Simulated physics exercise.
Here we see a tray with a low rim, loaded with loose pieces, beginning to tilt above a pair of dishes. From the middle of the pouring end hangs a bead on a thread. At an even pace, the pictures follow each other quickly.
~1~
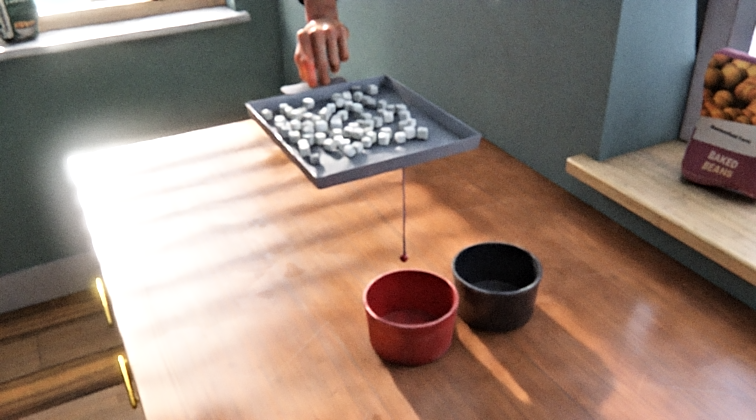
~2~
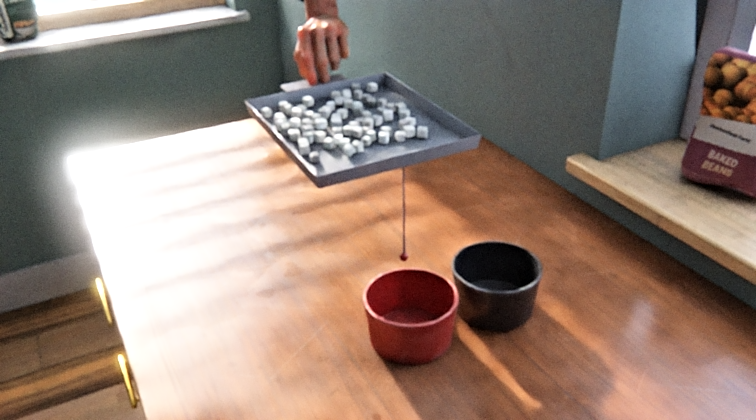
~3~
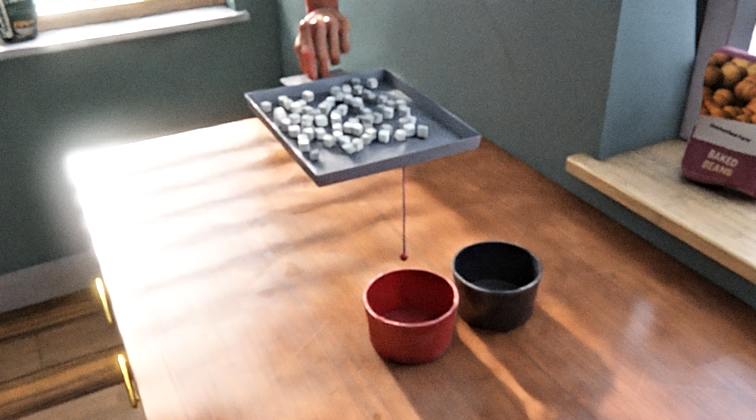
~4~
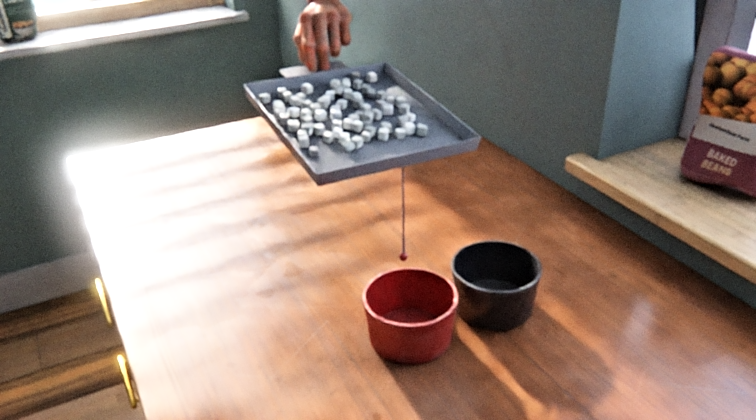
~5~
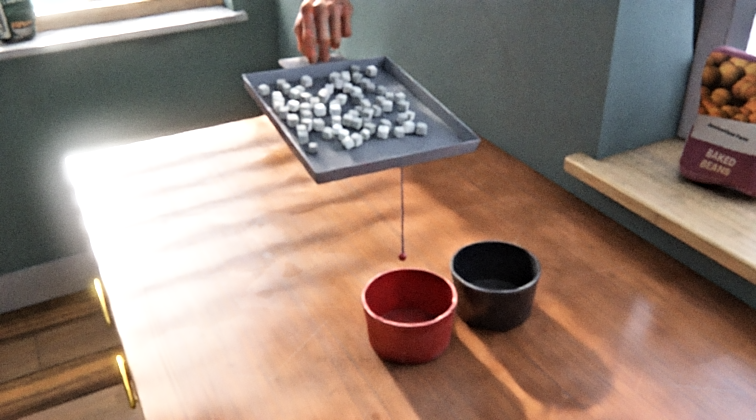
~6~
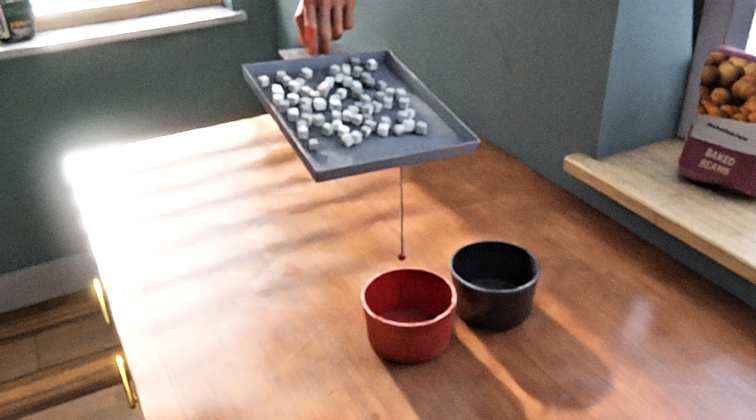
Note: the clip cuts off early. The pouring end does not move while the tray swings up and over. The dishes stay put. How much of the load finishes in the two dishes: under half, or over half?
Over half.
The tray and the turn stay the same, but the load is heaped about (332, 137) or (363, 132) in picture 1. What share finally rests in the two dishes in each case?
Estimate: 60 % first, 60 % second.
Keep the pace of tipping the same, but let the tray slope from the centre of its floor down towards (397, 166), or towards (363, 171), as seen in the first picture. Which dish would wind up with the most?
Leftward dish at the first place, Leftward dish at the second.
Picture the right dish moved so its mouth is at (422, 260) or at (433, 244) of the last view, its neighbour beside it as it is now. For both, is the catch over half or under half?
Try 1: A minority of it. Try 2: A minority of it.
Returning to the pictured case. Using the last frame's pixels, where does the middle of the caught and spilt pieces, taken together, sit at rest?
(487, 304).
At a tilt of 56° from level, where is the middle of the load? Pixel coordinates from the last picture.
Roughly at (421, 132).
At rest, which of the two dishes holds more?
That would be the right of the two, then.
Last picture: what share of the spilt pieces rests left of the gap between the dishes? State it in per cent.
I make it about 30 percent or so.
Soon after the last picture, tray tipped steeply; nearly all on the tray; a stray few in the air.
A little later, tray tipped right over; nearly all on the tray; a stray few in the right dish.
Later still, tray tipped past a quarter turn; a small part in the left dish; about half in the right dish; about a third outside both.
At rest, tray tipped past a quarter turn; a small part in the left dish; about half in the right dish; about a third outside both.
